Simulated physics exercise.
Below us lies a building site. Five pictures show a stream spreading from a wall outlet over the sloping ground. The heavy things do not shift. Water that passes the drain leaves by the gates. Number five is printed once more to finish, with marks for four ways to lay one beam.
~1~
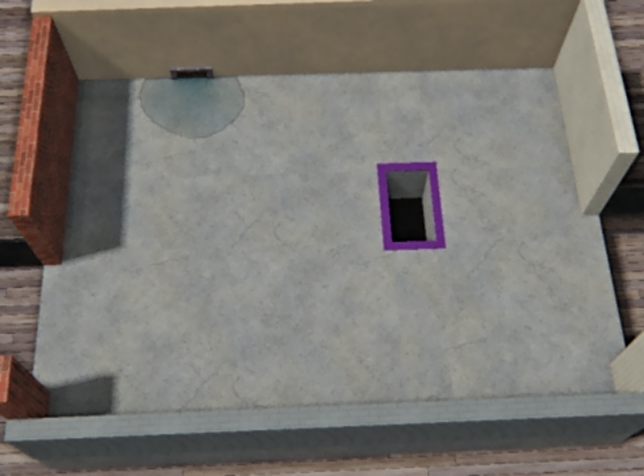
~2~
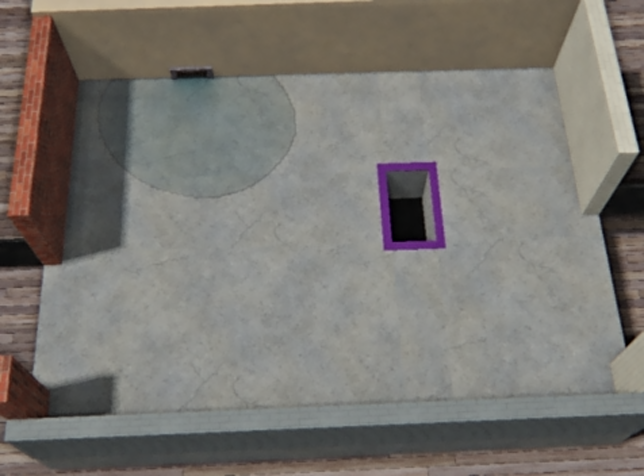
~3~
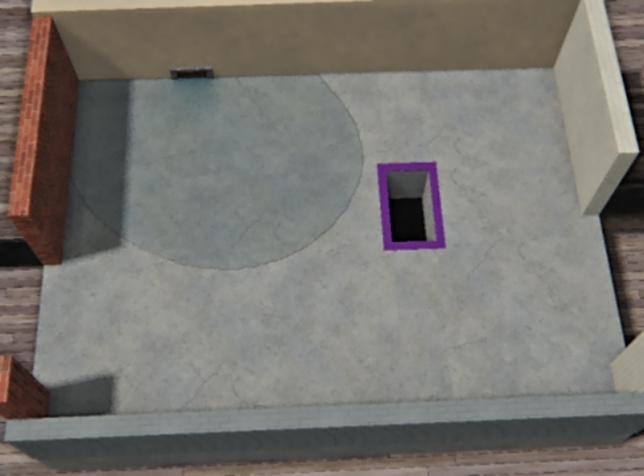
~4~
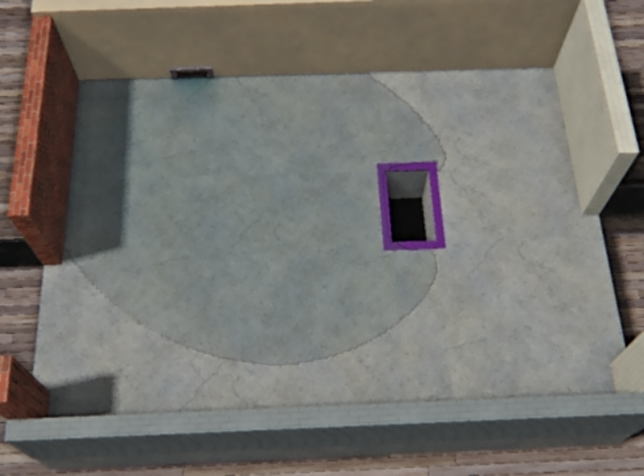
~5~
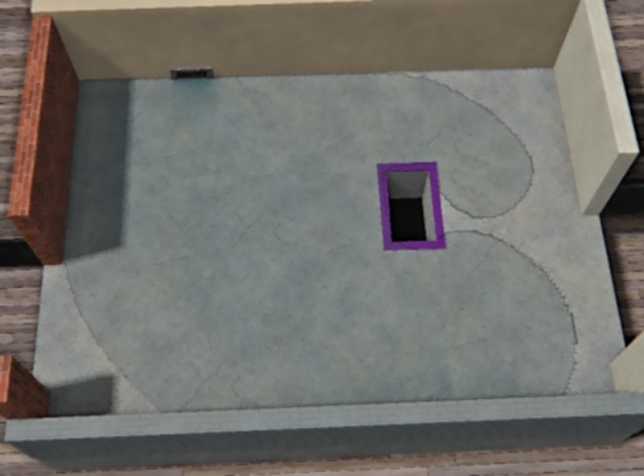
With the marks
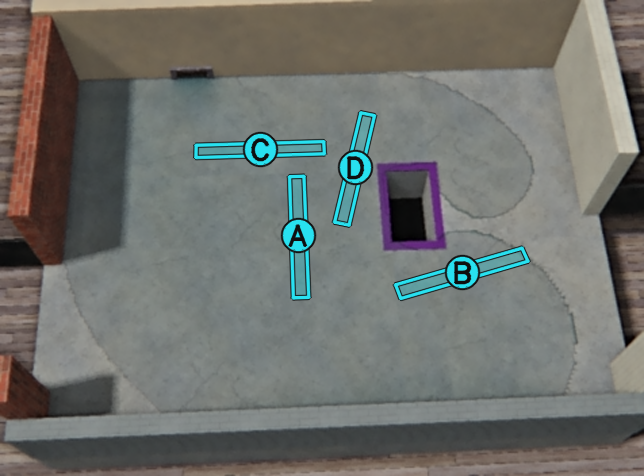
A grey walled floor lay seen from above as water spread from a small opening at the back wall, widened across the ground, reached the purple-edged pit, and curved around both sides of it.
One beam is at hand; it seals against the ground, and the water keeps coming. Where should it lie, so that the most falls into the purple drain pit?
B is best.
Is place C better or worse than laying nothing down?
It is worse.
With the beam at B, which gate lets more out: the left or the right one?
The right gate.
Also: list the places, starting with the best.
The order is B, A, C, D.
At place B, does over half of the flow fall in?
No, it does not.
In cyan, A from (301, 297) to (296, 176); B from (398, 291) to (524, 254); C from (196, 151) to (324, 147); D from (341, 223) to (367, 114).
If A is chosen, about 17 % of the stream goes into the purple drain pit, about 83 % out by the gates.
If B is chosen, about 25 % of the stream goes into the purple drain pit, about 75 % out by the gates.
If C is chosen, about 11 % of the stream goes into the purple drain pit, about 89 % out by the gates.
If D is chosen, about 2 % of the stream goes into the purple drain pit, about 98 % out by the gates.
